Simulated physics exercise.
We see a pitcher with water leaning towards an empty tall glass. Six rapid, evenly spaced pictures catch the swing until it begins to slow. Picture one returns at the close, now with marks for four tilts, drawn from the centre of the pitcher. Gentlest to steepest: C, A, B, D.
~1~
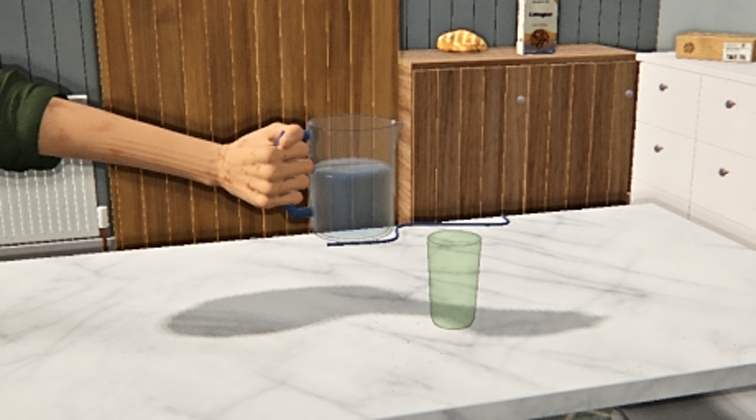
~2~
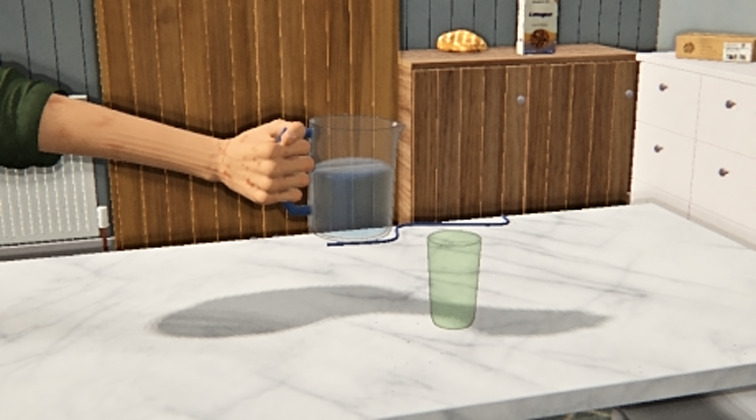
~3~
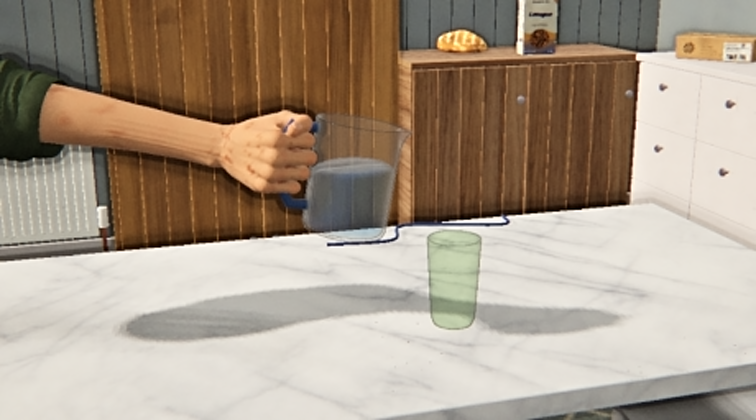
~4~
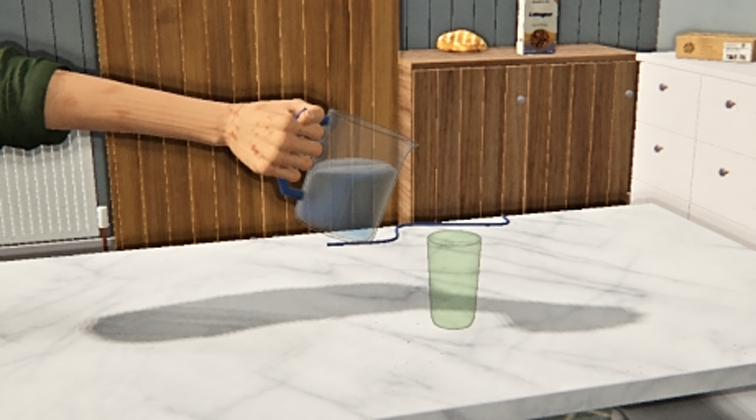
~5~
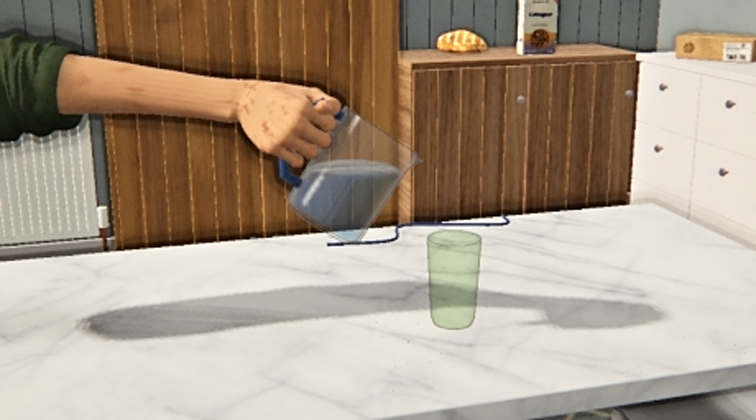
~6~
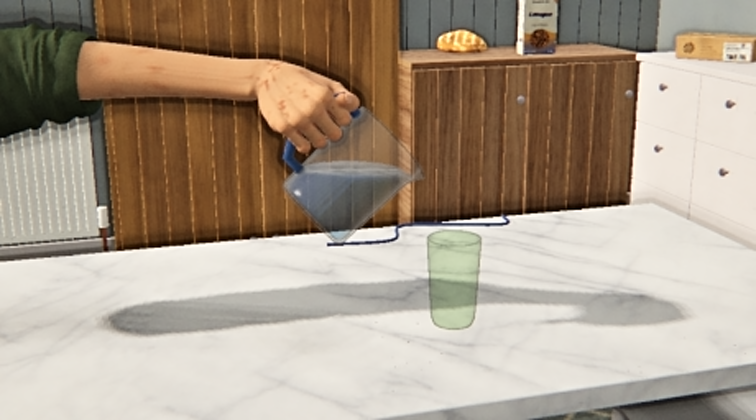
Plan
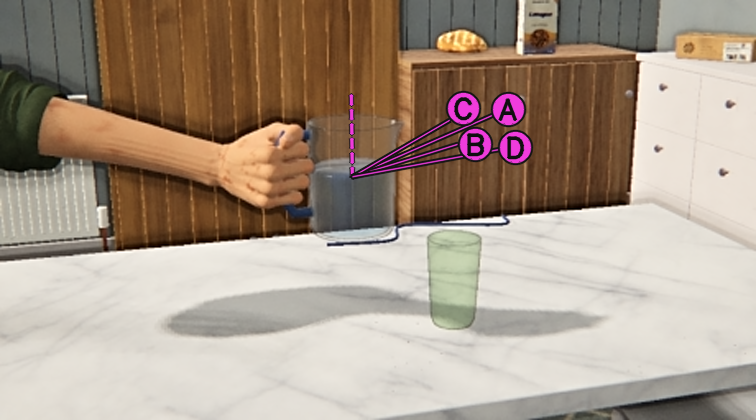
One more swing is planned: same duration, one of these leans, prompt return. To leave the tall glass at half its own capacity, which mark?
Take C.
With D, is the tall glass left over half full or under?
Over.
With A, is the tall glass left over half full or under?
Over half.
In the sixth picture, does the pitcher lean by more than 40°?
Yes.
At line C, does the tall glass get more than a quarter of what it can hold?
Yes, clearly.
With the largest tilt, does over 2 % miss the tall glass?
Yes, it does.
On the marked copy, A at (492, 115); B at (457, 144); C at (449, 120); D at (498, 149).
With A, the tall glass ends with about 75 % of what it can hold.
With B, the tall glass ends with about 88 % of what it can hold; 8 % of the water is spilt.
With C, the tall glass ends with about 46 % of what it can hold.
With D, the tall glass ends with about 95 % of what it can hold; 18 % of the water is spilt.
